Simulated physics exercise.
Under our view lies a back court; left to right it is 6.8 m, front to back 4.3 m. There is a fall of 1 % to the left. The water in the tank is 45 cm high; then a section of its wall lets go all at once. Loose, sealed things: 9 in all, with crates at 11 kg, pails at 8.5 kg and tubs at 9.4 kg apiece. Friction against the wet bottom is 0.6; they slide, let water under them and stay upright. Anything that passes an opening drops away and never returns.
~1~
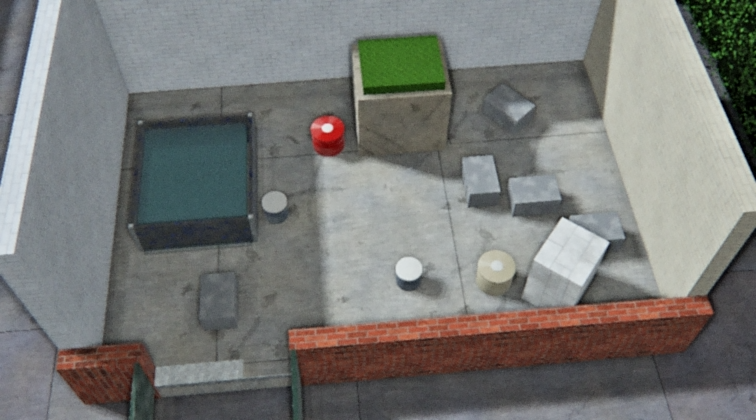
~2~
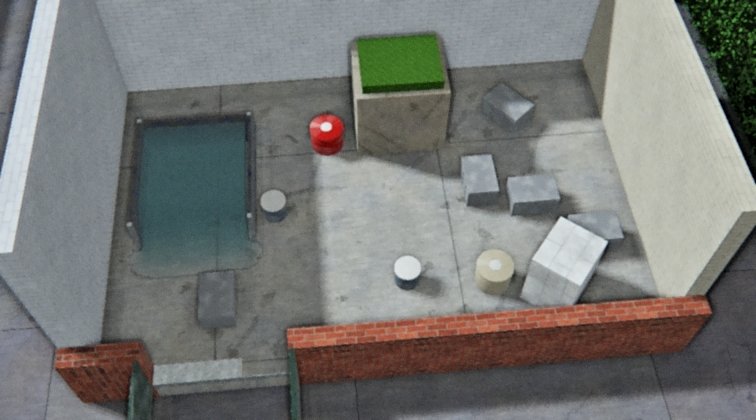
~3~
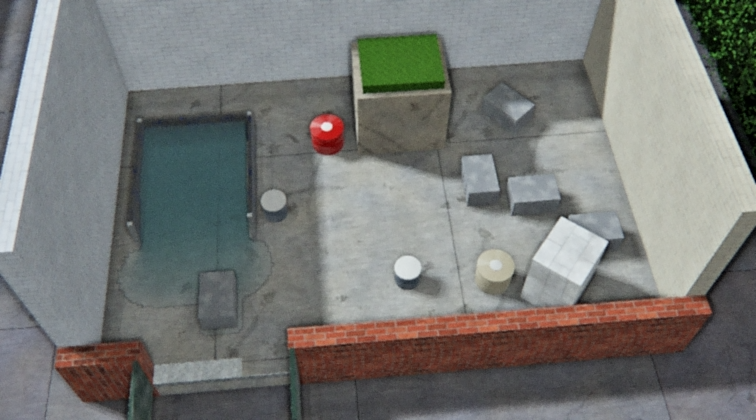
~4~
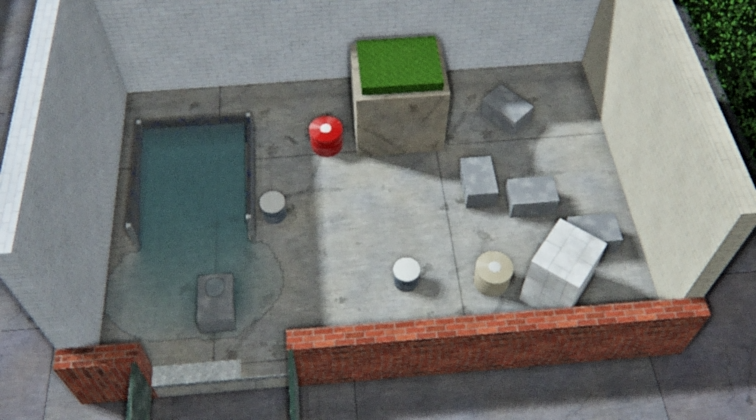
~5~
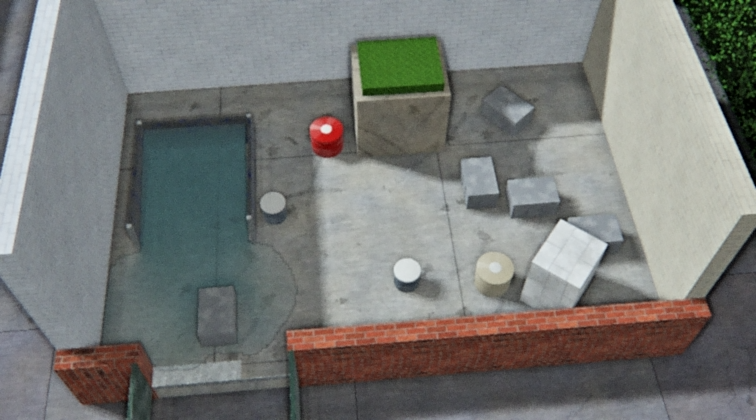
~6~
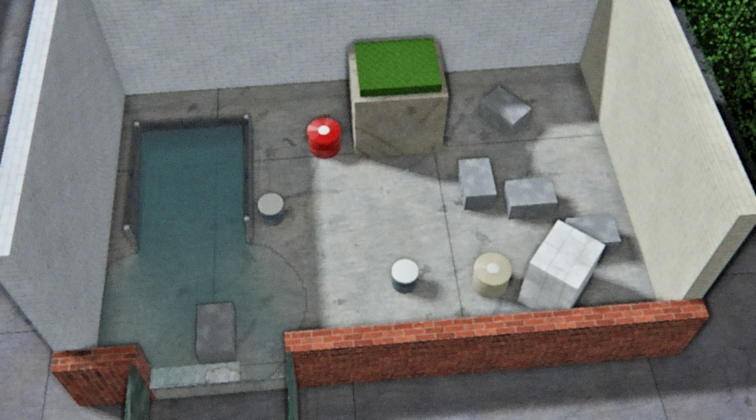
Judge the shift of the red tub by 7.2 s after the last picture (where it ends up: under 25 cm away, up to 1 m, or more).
My guess: The red tub is left almost unmoved.
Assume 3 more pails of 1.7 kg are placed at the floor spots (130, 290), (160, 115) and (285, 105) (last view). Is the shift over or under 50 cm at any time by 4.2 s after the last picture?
First outside the limit, then inside the limit, then inside the limit.
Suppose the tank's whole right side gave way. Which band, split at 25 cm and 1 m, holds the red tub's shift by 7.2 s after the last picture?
I'd expect the red tub to have ended up far off.
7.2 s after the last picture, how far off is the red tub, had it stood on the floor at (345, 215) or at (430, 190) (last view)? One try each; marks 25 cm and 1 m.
In that order: It hardly budges; it hardly budges.
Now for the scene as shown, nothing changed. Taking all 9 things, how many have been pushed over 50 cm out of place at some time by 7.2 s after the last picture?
The total is 1.
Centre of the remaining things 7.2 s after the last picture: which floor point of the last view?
It sits at about (448, 209).
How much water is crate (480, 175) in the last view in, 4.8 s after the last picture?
Around 0 centimetres.
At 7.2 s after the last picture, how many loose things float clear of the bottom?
At that moment it comes to 0.
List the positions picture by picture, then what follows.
In the first frame, the red tub at (328, 128), on the bottom; 2.2 m2 under water; 0 of 9 have shifted.
In the second frame, the red tub at (327, 127), on the bottom; 2.8 m2 under water; 0 of 9 have shifted.
In the third frame, the red tub at (327, 127), on the bottom; 3.6 m2 under water; 0 of 9 have shifted.
In the fourth frame, the red tub at (326, 129), on the bottom; water covers 4.5 m2; 0 of 9 have shifted.
In the fifth frame, the red tub at (327, 129) rests on the ground; water covers 5.4 m2; 1 of 9 have shifted.
In the sixth frame, the red tub at (324, 131), on the bottom; water covers 6.1 m2; 1 of 9 have shifted.
Then, 0.9 s after the last picture the red tub is near (324, 131), 0.0 m from its start, aground; 1 of 9 are out; 0 afloat.
Then, 2.8 s after the last picture the red tub is near (324, 131), 0.0 m from its start, aground; 1 of 9 are out; 0 afloat.
Then, 4.8 s after the last picture the red tub is near (324, 131), 0.0 m from its start, aground; 1 of 9 are out; 0 afloat.
Then, 7.2 s after the last picture the red tub is near (324, 131), 0.0 m from its start, aground; 1 of 9 are out; 0 afloat.
